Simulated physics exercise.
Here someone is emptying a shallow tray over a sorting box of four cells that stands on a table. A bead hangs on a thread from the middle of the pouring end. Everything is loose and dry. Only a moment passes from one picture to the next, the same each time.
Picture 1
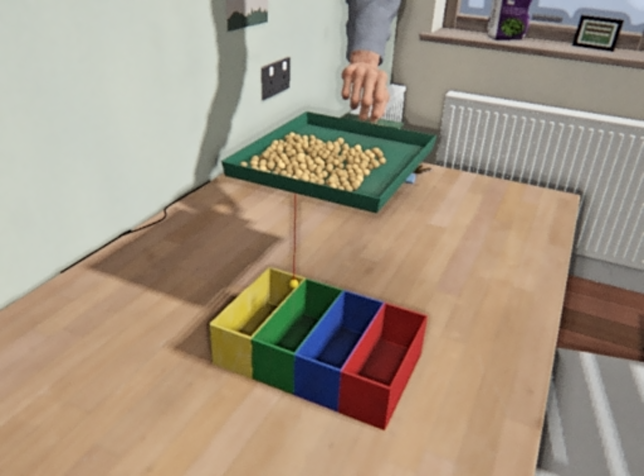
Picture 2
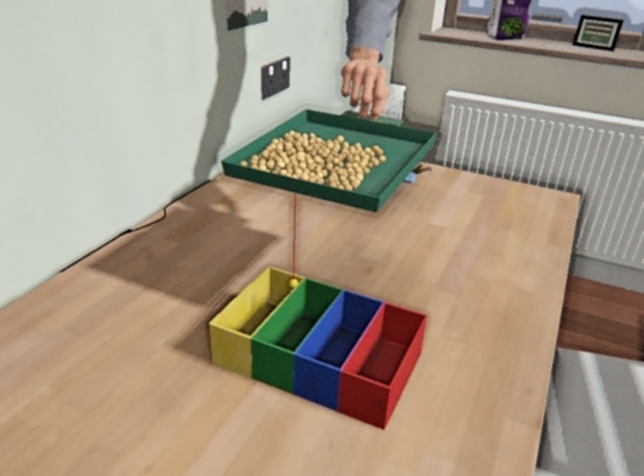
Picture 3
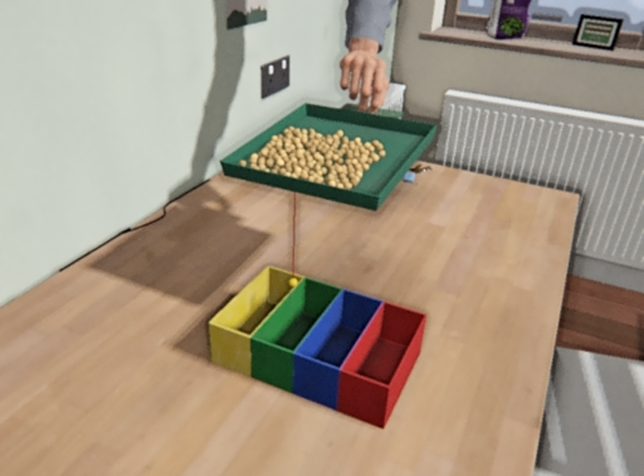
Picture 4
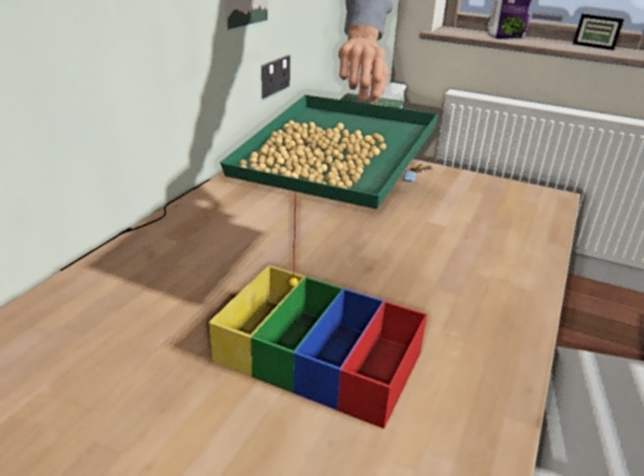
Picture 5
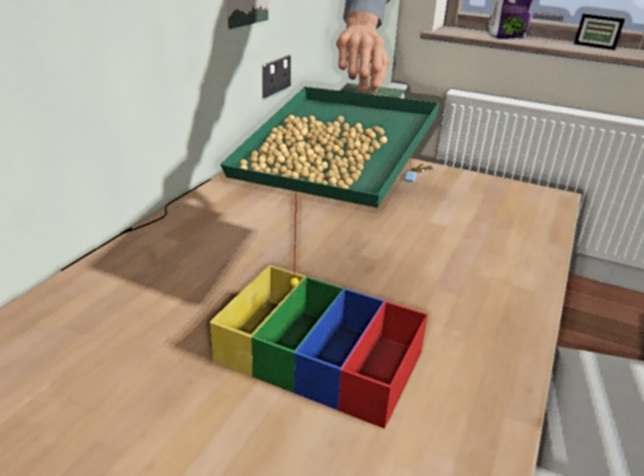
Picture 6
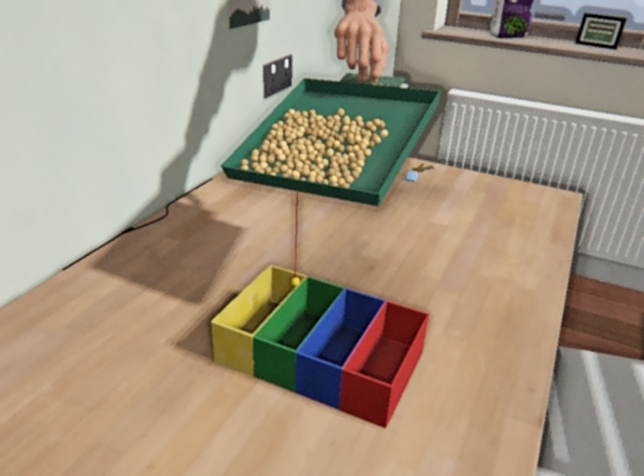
In this clip, a hand at the far edge of a green tray of dried chickpeas gradually raises that side, tilting the tray slightly toward its near left corner above a box with yellow, green, blue and red cells.
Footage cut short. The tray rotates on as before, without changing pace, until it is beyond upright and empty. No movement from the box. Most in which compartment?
Yellow compartment.
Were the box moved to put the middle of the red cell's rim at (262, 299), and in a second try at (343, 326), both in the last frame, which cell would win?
Blue, and then yellow.
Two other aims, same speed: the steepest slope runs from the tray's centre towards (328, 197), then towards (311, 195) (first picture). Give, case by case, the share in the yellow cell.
20 % and 30 %, roughly.
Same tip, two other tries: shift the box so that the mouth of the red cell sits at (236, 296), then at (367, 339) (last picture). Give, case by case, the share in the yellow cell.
About 0 per cent, then about 40 per cent.
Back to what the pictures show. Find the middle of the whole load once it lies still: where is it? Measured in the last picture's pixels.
Centre at rest, last view: Approx. (227, 338).
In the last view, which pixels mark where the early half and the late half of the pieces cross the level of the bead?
Around (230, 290), followed by around (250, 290).
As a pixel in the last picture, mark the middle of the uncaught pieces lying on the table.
About (206, 329).
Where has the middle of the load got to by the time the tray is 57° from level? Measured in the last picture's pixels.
Somewhere about (287, 143).
Shortly afterwards, tray tipped steeply; the whole lot on the tray.
Next, tray tipped right over; all but a few on the tray; only a few in the yellow cell.
Some moments later, tray tipped past a quarter turn; near a third in the yellow cell; a little in the green cell; only a few in the blue cell; near half falling or outside the box.
In the end, tray tipped past a quarter turn; near a third in the yellow cell; a little in the green cell; only a few in the blue cell; none at all in the red cell; near half outside the box.
